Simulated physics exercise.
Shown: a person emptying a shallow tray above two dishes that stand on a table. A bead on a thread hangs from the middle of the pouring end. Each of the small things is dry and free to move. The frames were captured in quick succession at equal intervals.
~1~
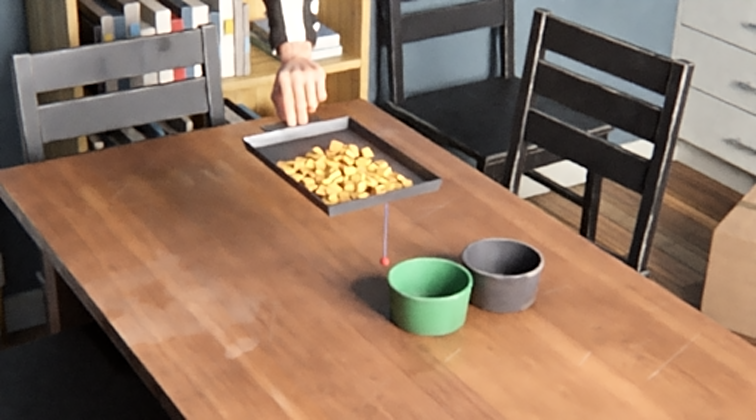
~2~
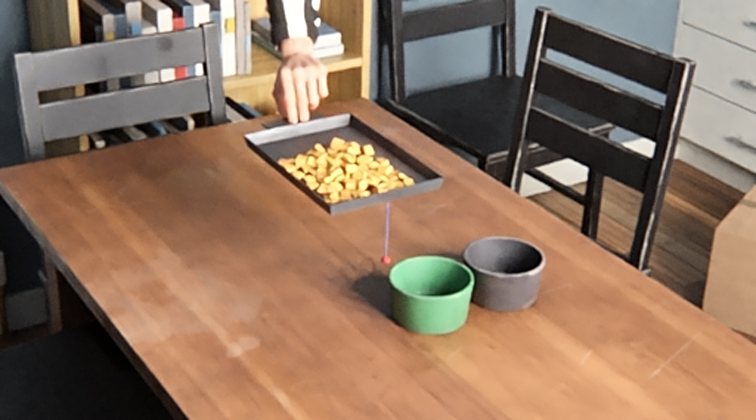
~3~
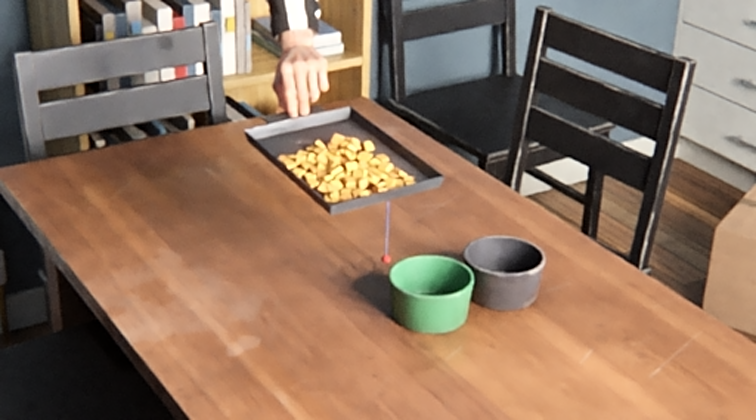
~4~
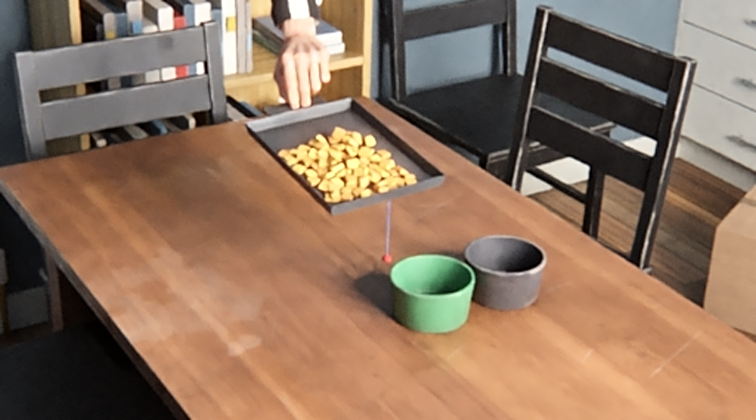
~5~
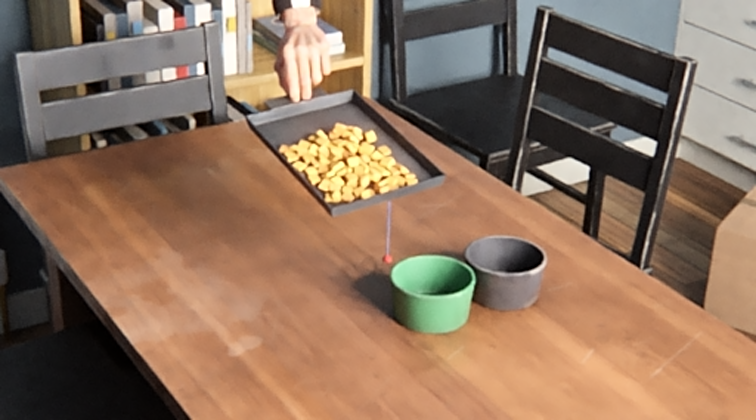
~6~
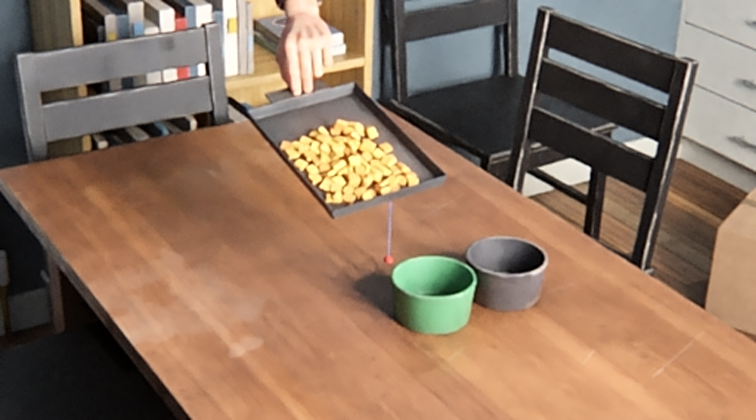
A shallow dark tray of golden cereal squares starts out nearly level above a wooden table, near a green dish and a dark gray one. A hand at its far end then gradually raises that end, steepening the tray, while the cereal stays heaped in it and the dishes stay put.
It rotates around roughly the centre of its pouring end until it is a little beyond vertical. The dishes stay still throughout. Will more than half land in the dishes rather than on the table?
No.
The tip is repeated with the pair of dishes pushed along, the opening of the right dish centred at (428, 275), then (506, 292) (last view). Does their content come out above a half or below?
Well, the bulk the first time and the minor share the second time.
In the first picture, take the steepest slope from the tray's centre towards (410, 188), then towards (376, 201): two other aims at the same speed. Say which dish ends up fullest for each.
In turn: Left; left.
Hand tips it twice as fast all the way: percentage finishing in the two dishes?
I'd say near 10 per cent.
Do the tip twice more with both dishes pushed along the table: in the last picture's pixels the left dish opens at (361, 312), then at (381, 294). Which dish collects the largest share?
In the first try it's the one on the left, and in the second it's the one on the left.
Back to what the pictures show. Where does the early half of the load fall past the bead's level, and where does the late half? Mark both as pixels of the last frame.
About (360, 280) to begin with, then about (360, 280).
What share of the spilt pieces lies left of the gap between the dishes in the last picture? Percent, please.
100 %, near enough.
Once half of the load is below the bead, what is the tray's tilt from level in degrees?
95°, roughly.
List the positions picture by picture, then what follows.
Corners of the pouring end (330, 205) and (439, 178), level; middle of the load (353, 173), cereal squares; left dish (452, 312); right dish (525, 289); bead on its thread (385, 261), in the first frame.
Corners of the pouring end (331, 204) and (440, 177), level; middle of the load (354, 171), in the second frame.
Corners of the pouring end (331, 204) and (440, 175), tipped barely, lowest at the left corner; middle of the load (354, 169), in the third frame.
Corners of the pouring end (332, 205) and (441, 174), tipped a little, lowest at the left corner; middle of the load (355, 166), in the fourth frame.
Corners of the pouring end (333, 206) and (442, 174), tipped a little, lowest at the left corner; middle of the load (356, 163), in the fifth frame.
Corners of the pouring end (334, 209) and (443, 174), tipped a little, lowest at the left corner; middle of the load (357, 162); left dish (456, 310); right dish (529, 288), in the sixth frame.
Just after the last frame, tray tipped steeply; every one on the tray.
A moment on, tray tipped right over; roughly a quarter on the tray; about a tenth in the left dish; roughly half outside both; roughly a quarter in the air.
Further on, tray tipped past a quarter turn; about a tenth in the left dish; the larger part outside both.
When it is over, tray tipped past a quarter turn; about a tenth in the left dish; not one in the right dish; the larger part outside both.
